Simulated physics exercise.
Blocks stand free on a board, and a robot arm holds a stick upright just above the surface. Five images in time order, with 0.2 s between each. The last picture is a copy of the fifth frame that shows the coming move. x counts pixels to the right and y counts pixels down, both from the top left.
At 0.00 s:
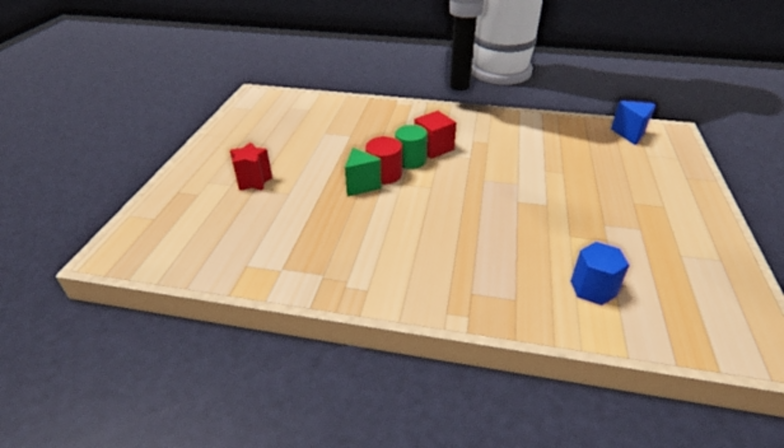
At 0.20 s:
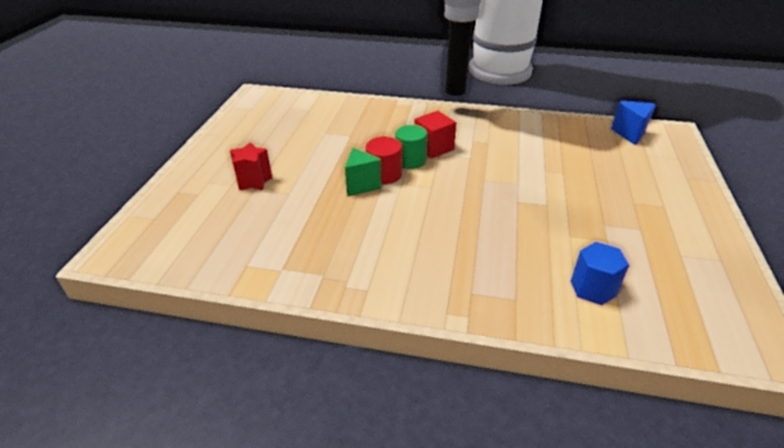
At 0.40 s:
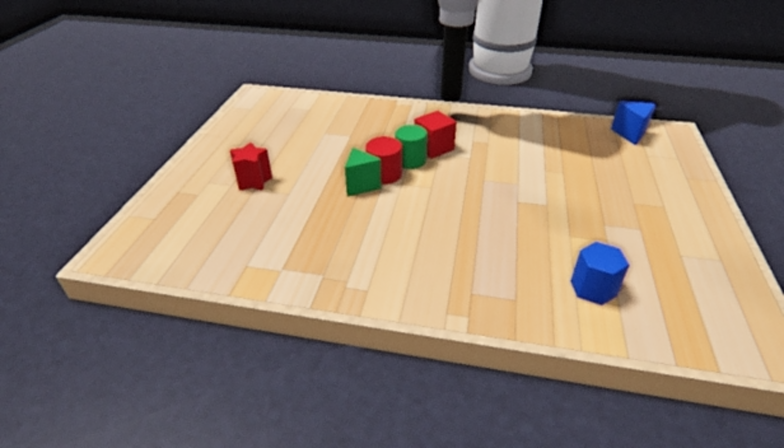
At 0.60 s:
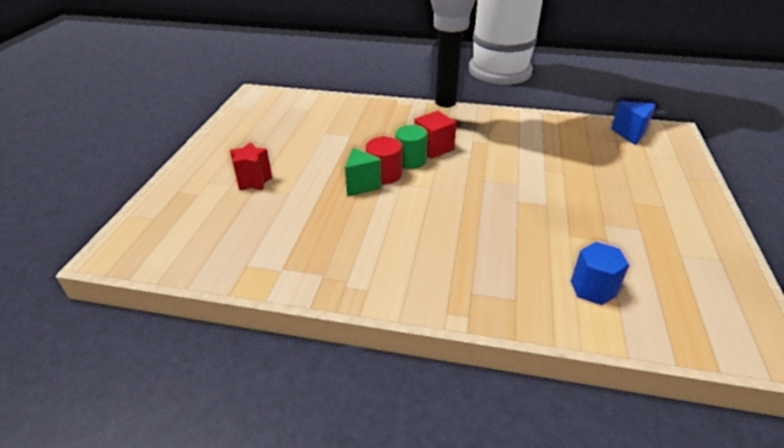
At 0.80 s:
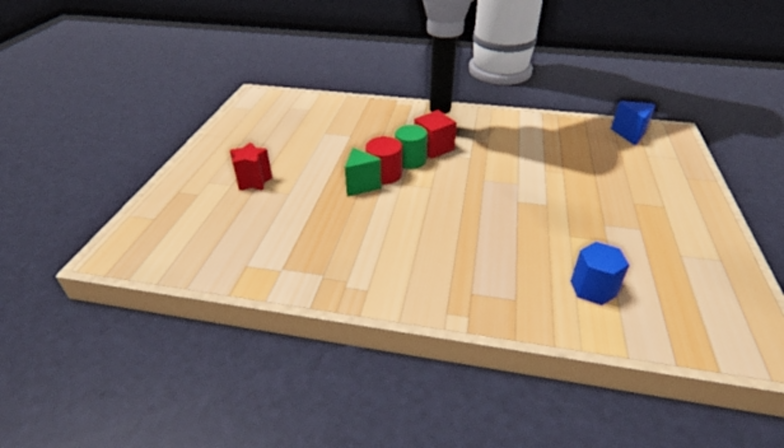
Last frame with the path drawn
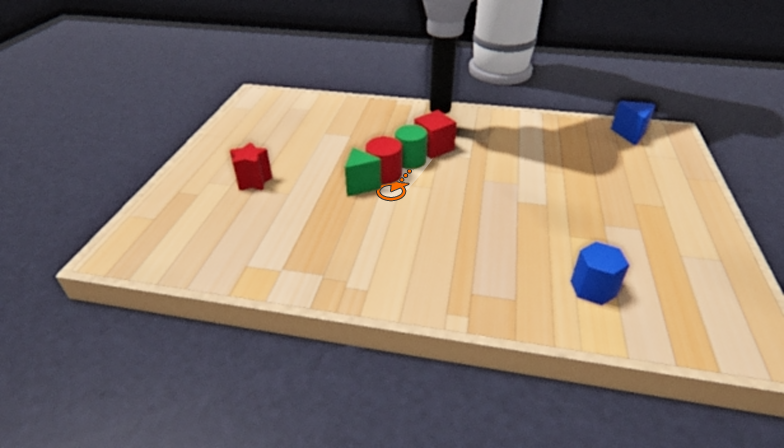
A robot arm moves its black stick slightly left and nearer the red four-sided block.
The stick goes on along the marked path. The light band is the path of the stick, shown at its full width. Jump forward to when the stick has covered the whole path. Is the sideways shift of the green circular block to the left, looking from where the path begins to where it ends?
I believe so.
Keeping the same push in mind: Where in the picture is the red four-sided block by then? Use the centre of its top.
Its top centre lands on (443, 146).
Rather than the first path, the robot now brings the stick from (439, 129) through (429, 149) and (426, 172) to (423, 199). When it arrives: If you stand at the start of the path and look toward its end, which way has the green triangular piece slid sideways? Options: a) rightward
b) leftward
The one that fits is a, rightward.
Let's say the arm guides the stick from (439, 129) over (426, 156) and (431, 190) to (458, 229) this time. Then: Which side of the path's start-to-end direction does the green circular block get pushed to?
Toward the right.
Drawn move, from (439, 129) through (420, 158) to (391, 191).
On the path given first. One third of the way, stick at (428, 128); green triangular piece at (349, 161); red circular block at (372, 149); green circular block at (407, 145); red four-sided block at (441, 135), turned 45° anticlockwise.
Two thirds of the way, stick at (412, 148); green triangular piece at (346, 162); red circular block at (370, 150); green circular block at (405, 155); red four-sided block at (443, 145), turned 100° anticlockwise.
At the end, stick at (391, 170); green triangular piece at (338, 165); red circular block at (363, 153); green circular block at (394, 179); red four-sided block at (443, 146), turned 110° anticlockwise.
